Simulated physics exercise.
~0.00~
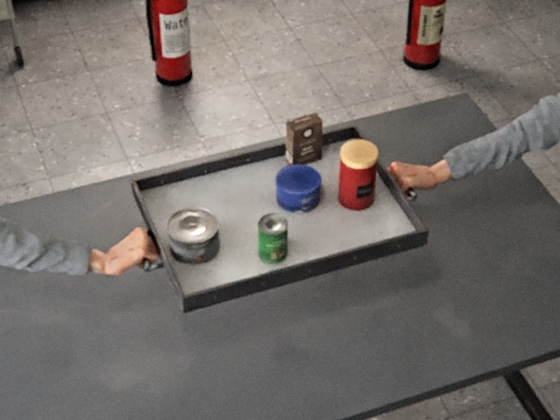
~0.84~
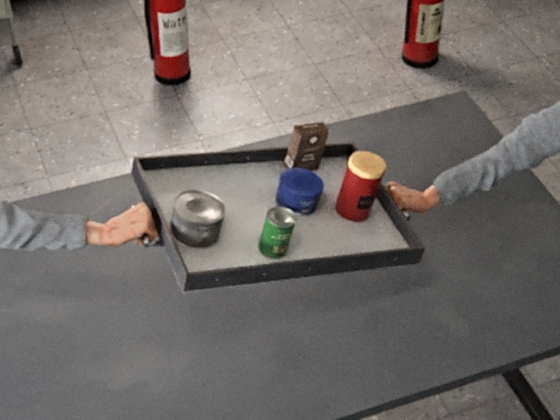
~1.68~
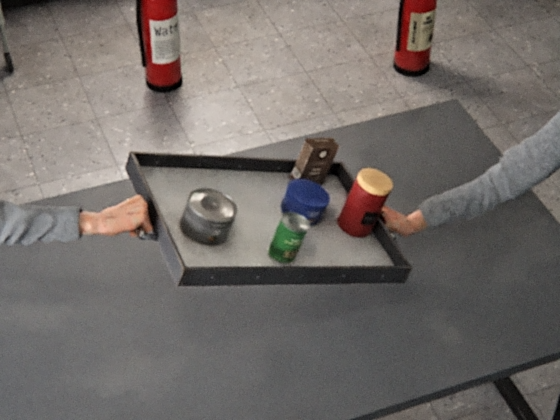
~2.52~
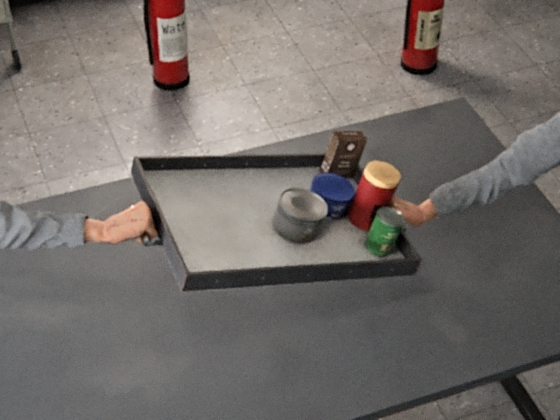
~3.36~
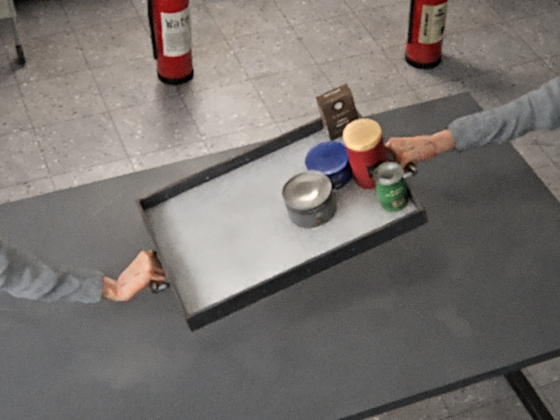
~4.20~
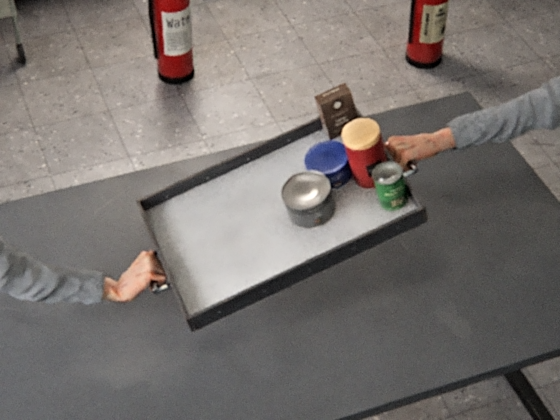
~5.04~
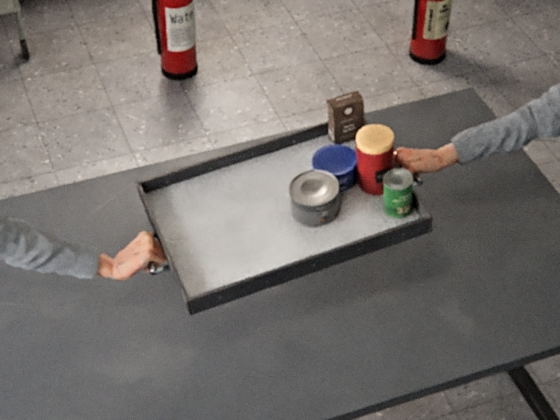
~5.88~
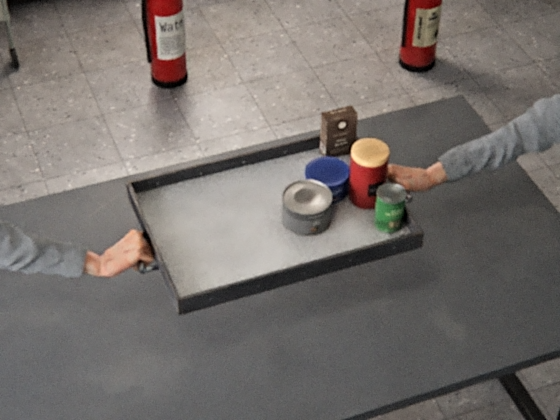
On a dark table in a room with a tiled floor and red fire extinguishers, two hands hold a shallow tray carrying a grey tub, a green tin, a blue tub, a brown packet and a red jar. The right side dips, and the items lean and begin shifting right. The green tin and grey tub then slide far across, bunching with the others near the right end. The tray tips the opposite way, left side low, but the group stays together there. Finally the tray levels, with everything still clustered at the right and nothing toppled.
